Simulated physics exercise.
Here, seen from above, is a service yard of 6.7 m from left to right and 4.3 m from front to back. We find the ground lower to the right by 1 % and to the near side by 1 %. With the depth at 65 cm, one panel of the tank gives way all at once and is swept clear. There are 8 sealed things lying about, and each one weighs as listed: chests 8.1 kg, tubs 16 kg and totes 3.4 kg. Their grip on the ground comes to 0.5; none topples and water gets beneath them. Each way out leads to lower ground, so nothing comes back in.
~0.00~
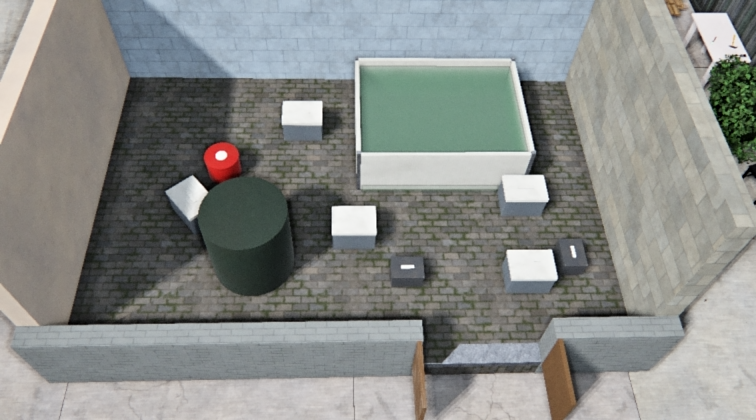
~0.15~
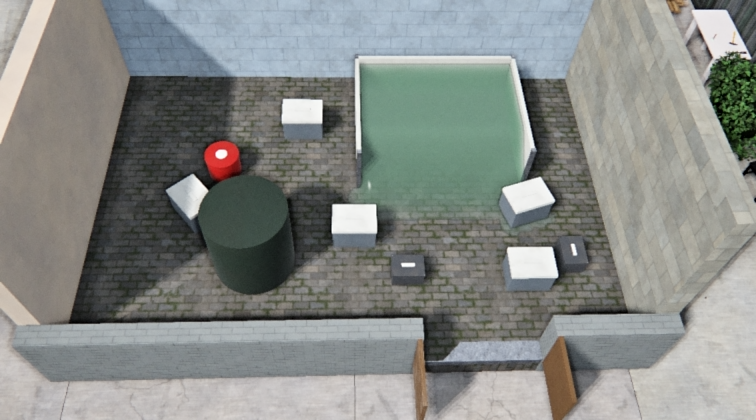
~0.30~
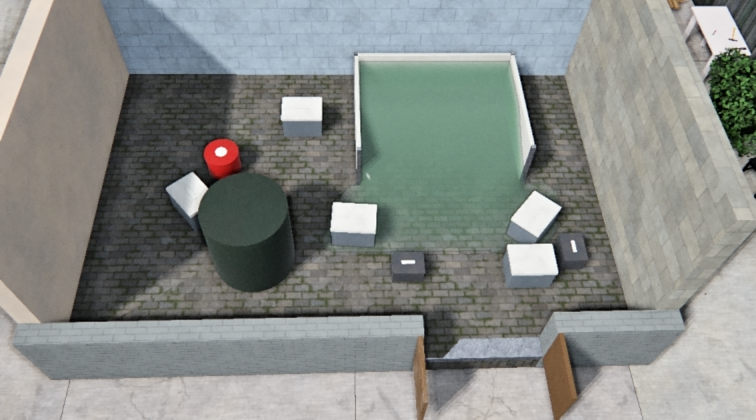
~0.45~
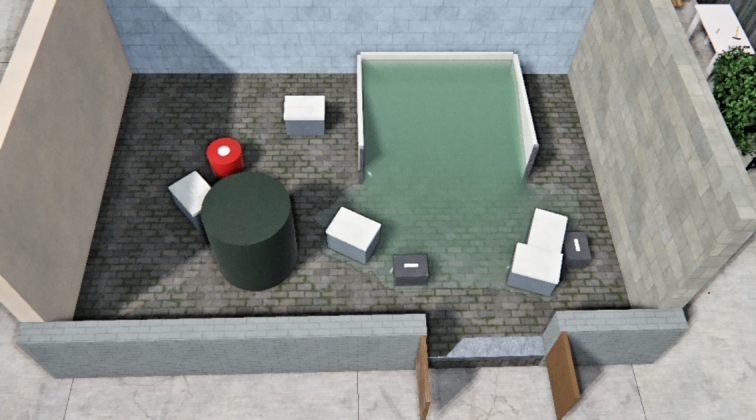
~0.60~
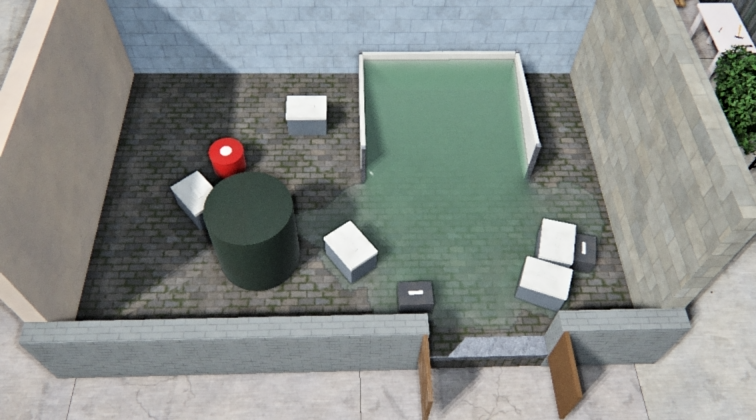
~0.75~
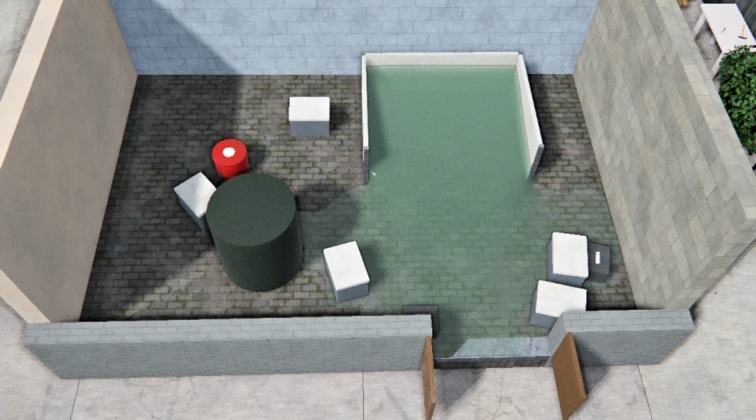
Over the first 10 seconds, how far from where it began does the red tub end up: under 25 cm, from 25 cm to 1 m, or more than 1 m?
Its move will be negligible.
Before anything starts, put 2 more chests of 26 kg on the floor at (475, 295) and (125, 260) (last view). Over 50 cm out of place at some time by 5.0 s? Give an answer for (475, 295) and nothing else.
Answer: Longer than that.
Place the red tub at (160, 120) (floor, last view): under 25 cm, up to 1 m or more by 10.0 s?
Observed: Object is barely disturbed.
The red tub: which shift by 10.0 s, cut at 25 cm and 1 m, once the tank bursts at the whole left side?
Outcome for the red tub: Long-distance displacement.
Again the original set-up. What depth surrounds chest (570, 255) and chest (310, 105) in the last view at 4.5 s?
First roughly 7 cm, second roughly 0 cm.
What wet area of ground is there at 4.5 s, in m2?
Around 24 m2 of it.
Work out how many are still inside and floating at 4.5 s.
It comes to 2.
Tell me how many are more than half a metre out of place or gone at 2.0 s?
5 in all.
After 2.0 s the red tub is near (229, 152), 0.0 m from its start, aground; 1 of 8 are out; 3 afloat.
After 4.5 s the red tub is near (230, 152), 0.0 m from its start, aground; 2 of 8 are out; 2 afloat.
After 7.0 s the red tub is near (230, 152), 0.0 m from its start, aground; 2 of 8 are out; 3 afloat.
After 10.0 s the red tub is near (230, 152), 0.0 m from its start, aground; 2 of 8 are out; 5 afloat.
